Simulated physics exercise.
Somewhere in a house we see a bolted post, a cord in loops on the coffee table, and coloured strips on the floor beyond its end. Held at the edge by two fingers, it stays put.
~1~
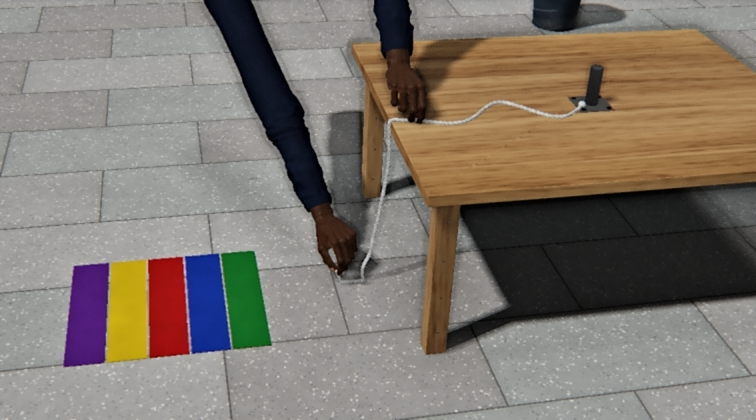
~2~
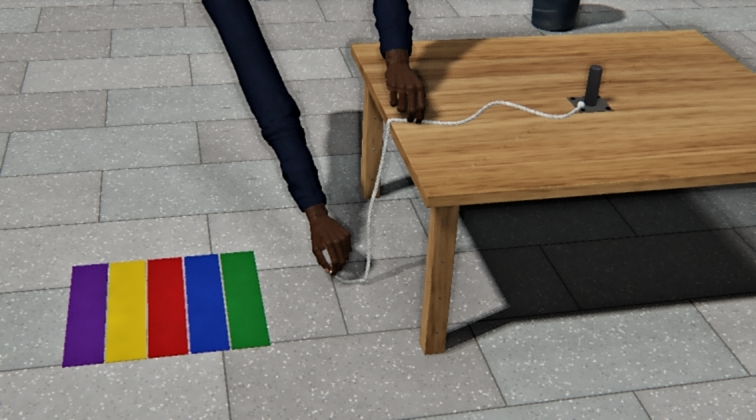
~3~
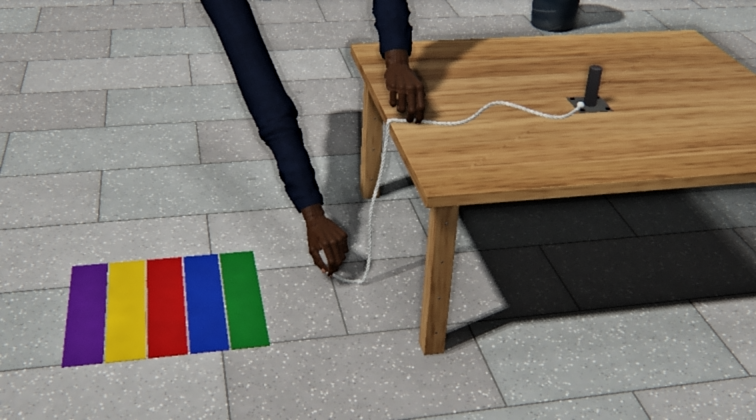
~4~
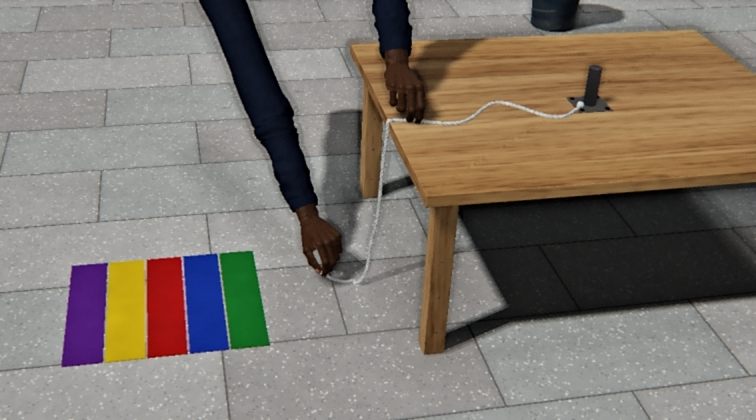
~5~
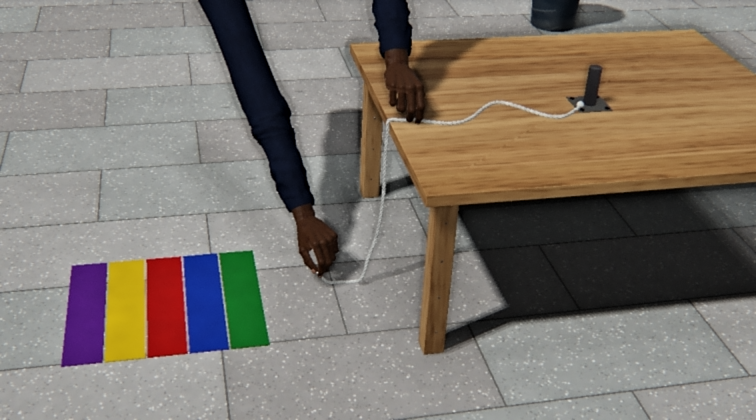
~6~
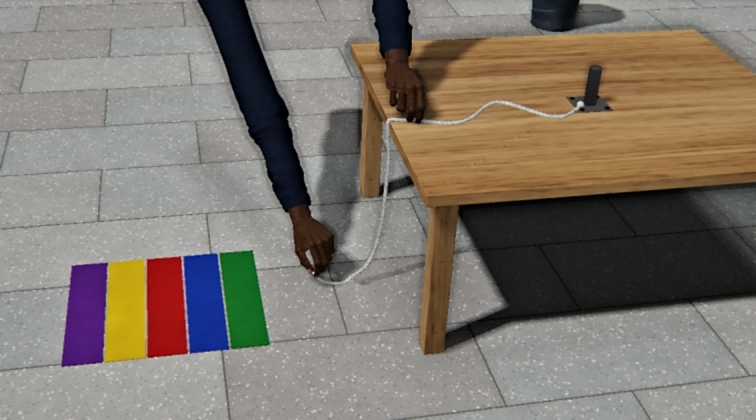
On a paved floor beside a wooden coffee table, one hand rests at the table's edge on a white cord while the other holds its free end low near the ground. The lower hand shifts slightly left, drawing the cord's end a little closer to five coloured strips.
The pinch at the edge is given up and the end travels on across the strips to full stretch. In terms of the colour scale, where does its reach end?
At red.
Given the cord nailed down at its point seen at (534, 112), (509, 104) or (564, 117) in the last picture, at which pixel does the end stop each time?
Pixel spots, one per try: About (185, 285), (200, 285), (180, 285).
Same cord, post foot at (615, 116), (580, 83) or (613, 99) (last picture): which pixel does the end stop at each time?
Try by try: (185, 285), (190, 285) and (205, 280).
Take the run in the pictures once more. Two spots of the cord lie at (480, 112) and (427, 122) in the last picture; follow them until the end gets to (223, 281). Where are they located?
About (449, 114) for the first point; the other lies about (388, 127).
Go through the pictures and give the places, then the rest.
The first picture shows end (337, 271); green (250, 328); blue (209, 332); red (169, 336); yellow (127, 341); purple (86, 345).
The second picture shows end (331, 272); cord through (567, 116) (497, 103) (449, 124) (386, 142) (372, 204) (368, 267).
The third picture shows end (328, 272).
The fourth picture shows end (322, 272); cord through (567, 116) (497, 103) (448, 124) (386, 142) (379, 204) (368, 267).
The fifth picture shows end (318, 272).
The sixth picture shows end (314, 273); cord through (567, 116) (497, 103) (448, 124) (388, 141) (384, 204) (366, 265).
Soon after, end near (223, 281); over green.
After that, end near (187, 284); over blue.
At the stop, end near (166, 286); over red. The red one.
